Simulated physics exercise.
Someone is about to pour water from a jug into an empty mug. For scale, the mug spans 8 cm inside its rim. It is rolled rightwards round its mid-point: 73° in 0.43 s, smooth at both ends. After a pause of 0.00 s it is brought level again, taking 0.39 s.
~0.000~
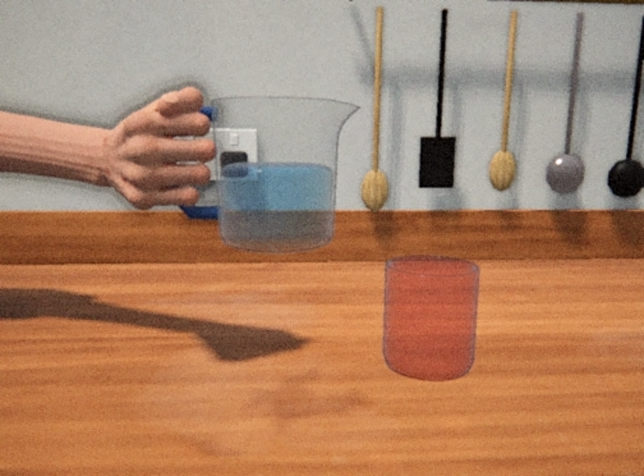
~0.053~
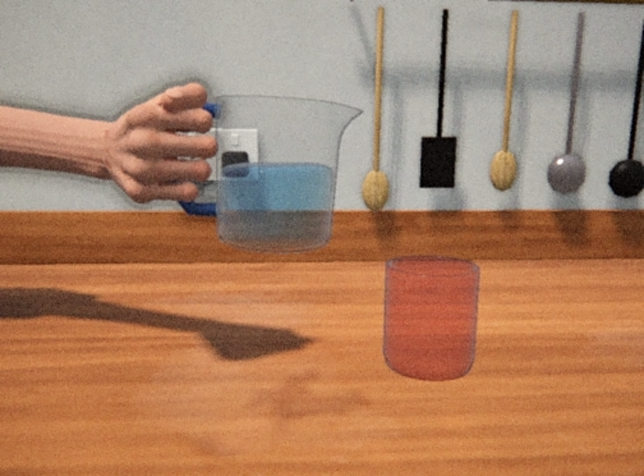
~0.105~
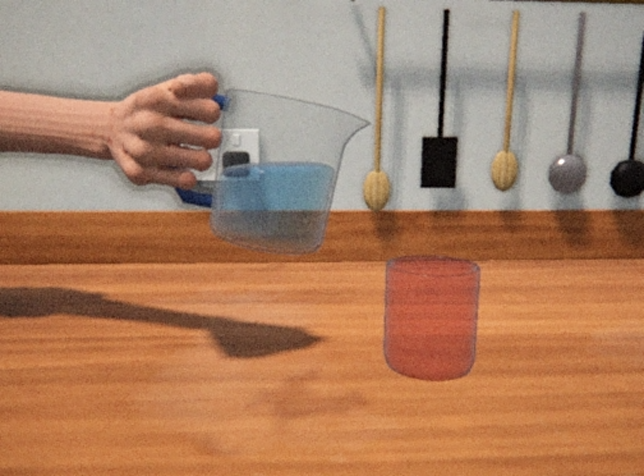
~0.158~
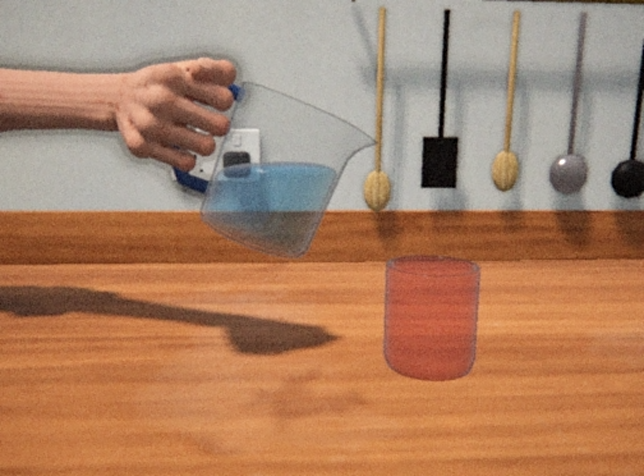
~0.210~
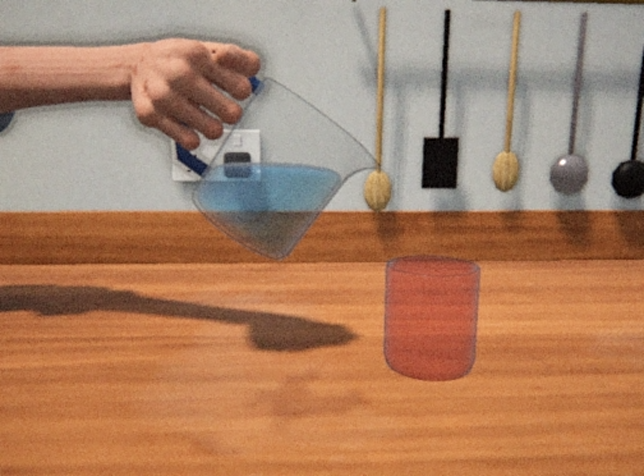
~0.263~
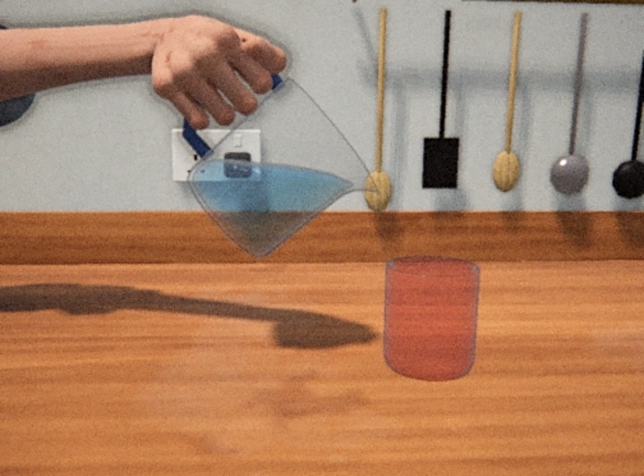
In a kitchen with utensils hanging on the wall, a hand holds a clear jug of blue water upright, left of a red mug on a wooden counter. The hand rolls the jug rightwards, slowly and then further, until it leans steeply, its spout lowering while the water shifts towards it.
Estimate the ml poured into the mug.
About 120 ml.
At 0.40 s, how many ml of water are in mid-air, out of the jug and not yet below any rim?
Close to 30 ml.
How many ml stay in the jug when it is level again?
Some 320 ml.
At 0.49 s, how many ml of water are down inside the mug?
About 25 ml.
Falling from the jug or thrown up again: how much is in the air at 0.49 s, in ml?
Close to 60 ml.
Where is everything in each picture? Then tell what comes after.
In the first picture, it leans 0°; its right rim is at (360, 106); the water meets the walls at (233, 167) and (322, 167); the mug's rim runs from (388, 268) to (475, 267).
In the second picture, it leans 3°; its right rim is at (364, 110); the water meets the walls at (233, 167) and (318, 166).
In the third picture, it leans 10°; its right rim is at (371, 122); the water meets the walls at (232, 170) and (319, 165).
In the fourth picture, it leans 22°; its right rim is at (378, 142); the water meets the walls at (221, 172) and (321, 167).
In the fifth picture, it leans 35°; its right rim is at (382, 167); the water meets the walls at (211, 176) and (326, 170).
In the sixth picture, it leans 49°; its right rim is at (379, 192); the water meets the walls at (209, 163) and (335, 178).
By 0.40 s the tilt is 72° and the mug has 0 ml, the jug 440 ml, and 0 ml is on the worktop.
By 0.49 s the tilt is 69° and the mug has 25 ml, the jug 375 ml, and 0 ml is on the worktop.
By 0.59 s the tilt is 46° and the mug has 75 ml, the jug 330 ml, and 15 ml is on the worktop.
By 0.70 s the tilt is 15° and the mug has 110 ml, the jug 320 ml, and 15 ml is on the worktop.
At rest the mug has 125 ml, the jug 320 ml, and 20 ml is on the worktop.
